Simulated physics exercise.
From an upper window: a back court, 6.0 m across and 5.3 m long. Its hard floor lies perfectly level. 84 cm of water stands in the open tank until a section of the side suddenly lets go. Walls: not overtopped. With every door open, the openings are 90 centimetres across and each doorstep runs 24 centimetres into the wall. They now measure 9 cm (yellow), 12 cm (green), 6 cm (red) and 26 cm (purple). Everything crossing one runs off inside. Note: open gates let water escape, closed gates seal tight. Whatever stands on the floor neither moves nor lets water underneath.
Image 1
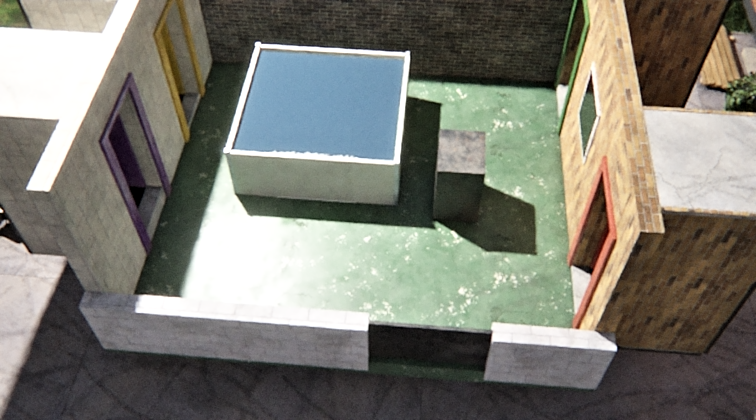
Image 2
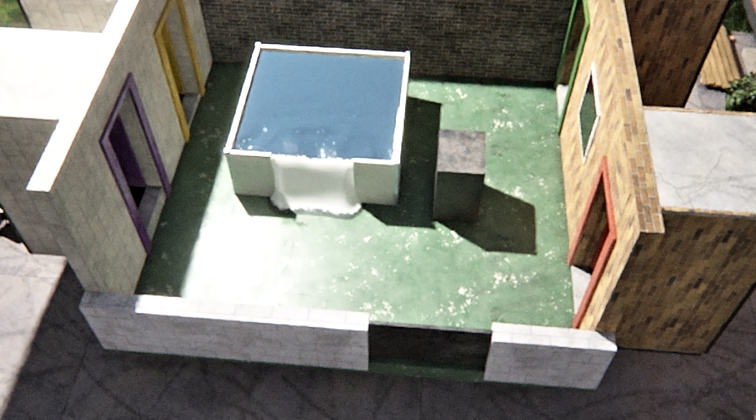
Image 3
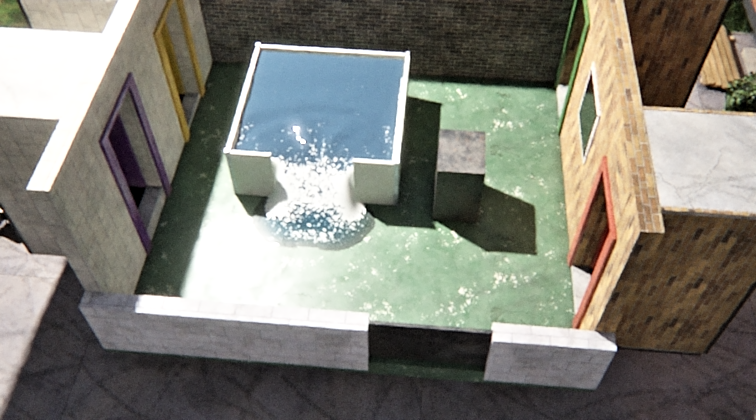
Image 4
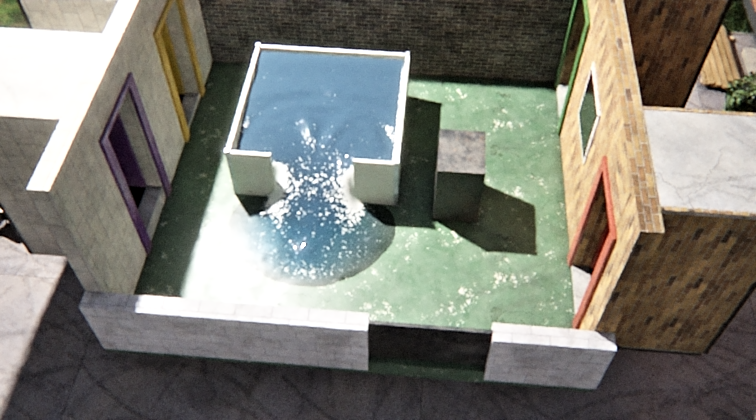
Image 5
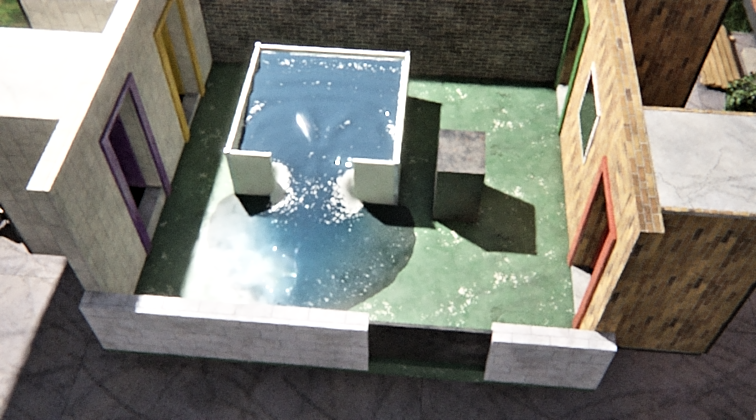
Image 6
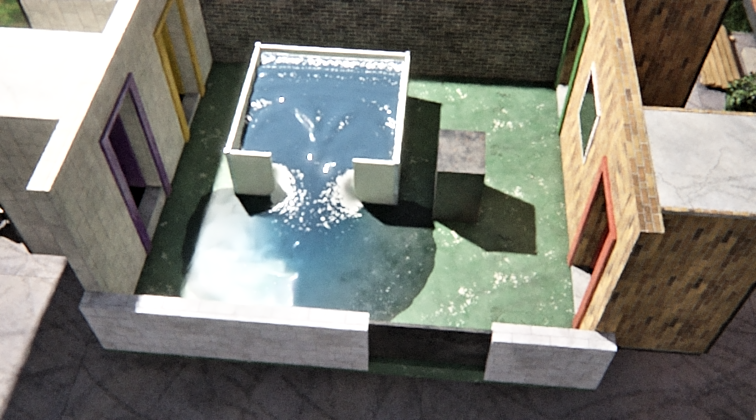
A big white tank of water stood still in a walled green courtyard, then its front wall opened in the middle and water poured out, spreading across the floor in a widening, dark pool.
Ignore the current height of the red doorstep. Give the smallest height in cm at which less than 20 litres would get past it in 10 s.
Close to 25 cm is just enough.
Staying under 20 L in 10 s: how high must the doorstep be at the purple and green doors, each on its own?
Some 12.0 cm for purple, some 15 cm for green.
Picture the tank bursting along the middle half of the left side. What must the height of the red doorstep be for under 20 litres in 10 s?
Close to 12.0 cm at the least.
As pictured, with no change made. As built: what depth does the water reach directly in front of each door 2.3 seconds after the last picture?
Door by door, in centimetres - yellow 4, green 0, red 25, purple 16.
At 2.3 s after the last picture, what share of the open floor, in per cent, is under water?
Wet share: Near 60 %.
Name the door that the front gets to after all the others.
Green.
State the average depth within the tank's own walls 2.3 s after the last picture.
Around 39 centimetres.
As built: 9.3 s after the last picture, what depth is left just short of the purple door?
About 8.0 cm.
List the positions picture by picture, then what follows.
In the first frame, the open tank at (323, 104) is whole and still, 84 cm deep; the red door at (590, 252) is dry.
In the second frame, the front is at (280, 210), 0.3 m from the gap at (315, 185); 0.3 m2 of floor is wet, 84 cm left at the back.
In the third frame, the front is at (278, 240), 0.8 m from the gap at (315, 186); 1.1 m2 of floor is wet, 84 cm left at the back.
In the fourth frame, the gap is at (315, 186), the front 1.5 m out at (291, 280); the back of the open tank holds 84 cm.
In the fifth frame, water pours out at (315, 185) and has run 2.2 m, to a hidden place; about 7 cm deep outside, 80 cm at the back.
In the sixth frame, the front is at a hidden place, 2.4 m from the gap at (315, 185); 6.5 m2 of floor is wet, 71 cm left at the back; 2.1 m in a straight line remain to the red door at (590, 252).
Then, 0.7 s after the last picture water covers 35 % of the floor, deepest (52 cm) near (124, 325); it has not reached the red door.
Then, 2.3 s after the last picture water covers 60 % of the floor, deepest (40 cm) near (124, 325); 25 cm at the red door, 80 litres in over its 6 cm doorstep.
Then, 9.3 s after the last picture water covers 100 % of the floor, deepest (20 cm) near (526, 187); 14 cm at the red door, 501 litres in over its 6 cm doorstep.
At the red door as built, the water peaked near 25 cm, 2.1 s after the last picture.
With a doorstep of 21.5 cm, 44 litres would have come in within the 10 s; with 28.5 cm, 7 litres. So under 20 litres takes about 25 cm.
